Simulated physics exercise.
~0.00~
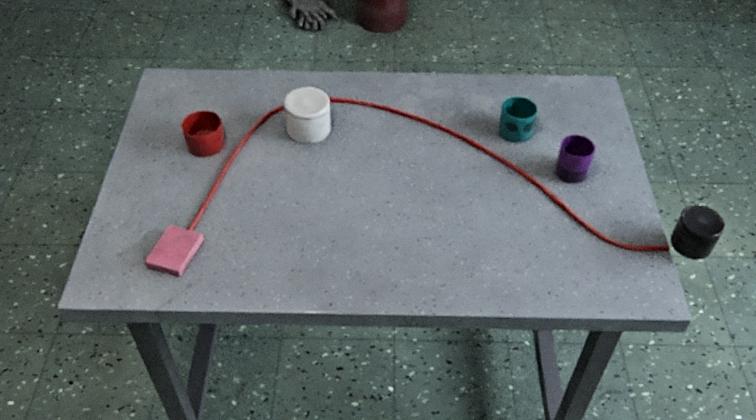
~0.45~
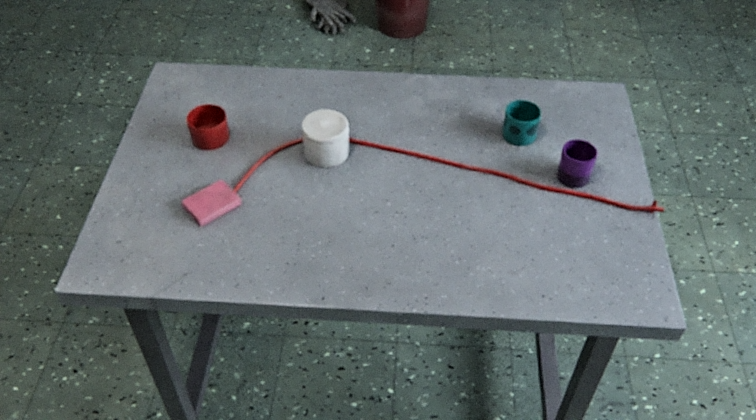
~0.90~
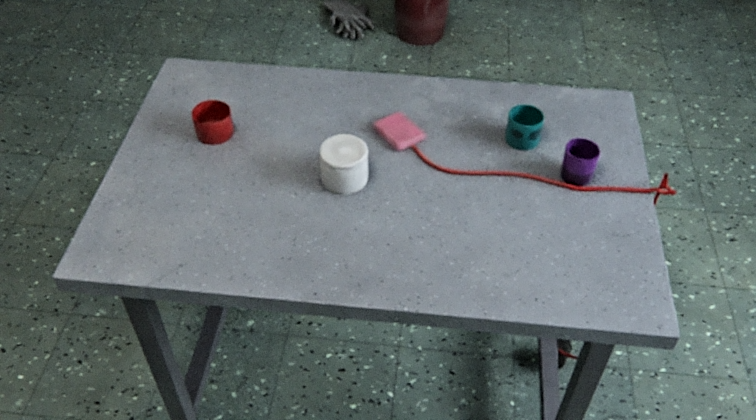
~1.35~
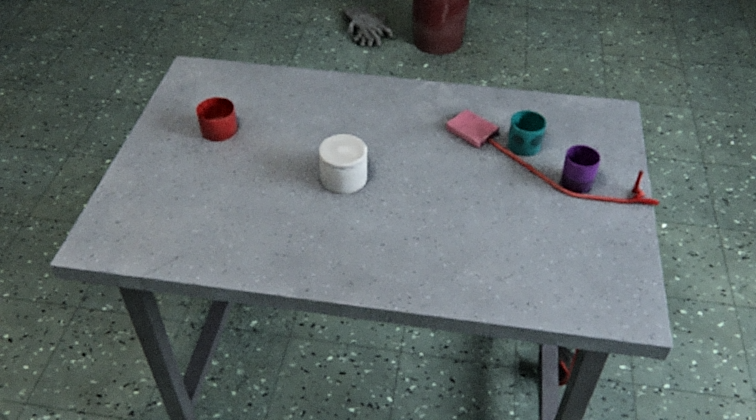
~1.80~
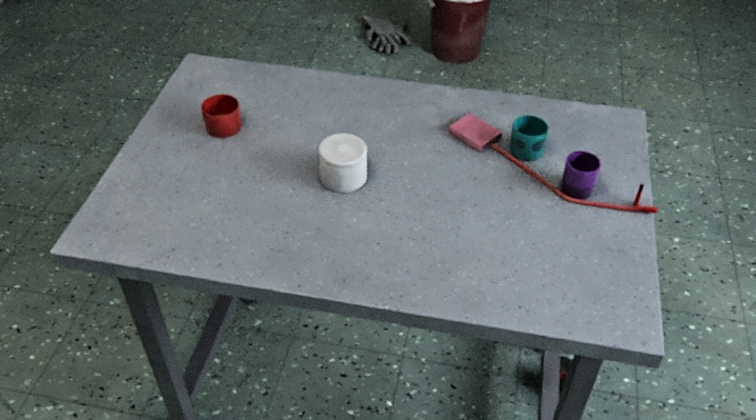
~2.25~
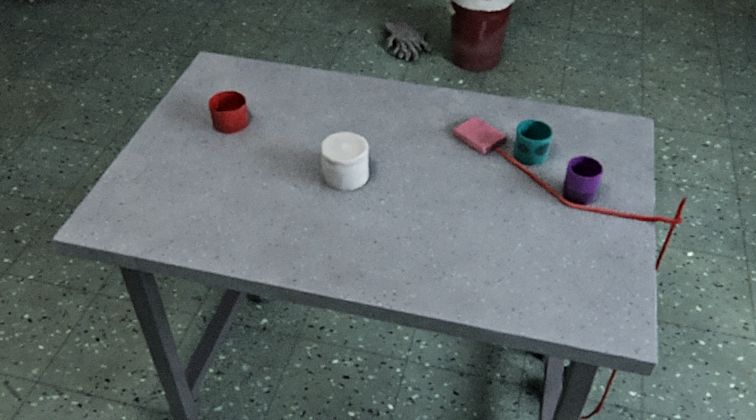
A thin red cable links a pink block-like phone at the left of a grey table to a black cylindrical speaker slipping off the right edge, seen from above as the view drifts slightly sideways. A red cup and white tub stand toward the left, teal and purple mugs toward the right, on a speckled green floor. The speaker drops, pulling the cable taut and nudging the tub toward the viewer. The phone slides rightward past the tub and halts beside the teal mug, the cable bent against the purple mug and trailing over the edge.
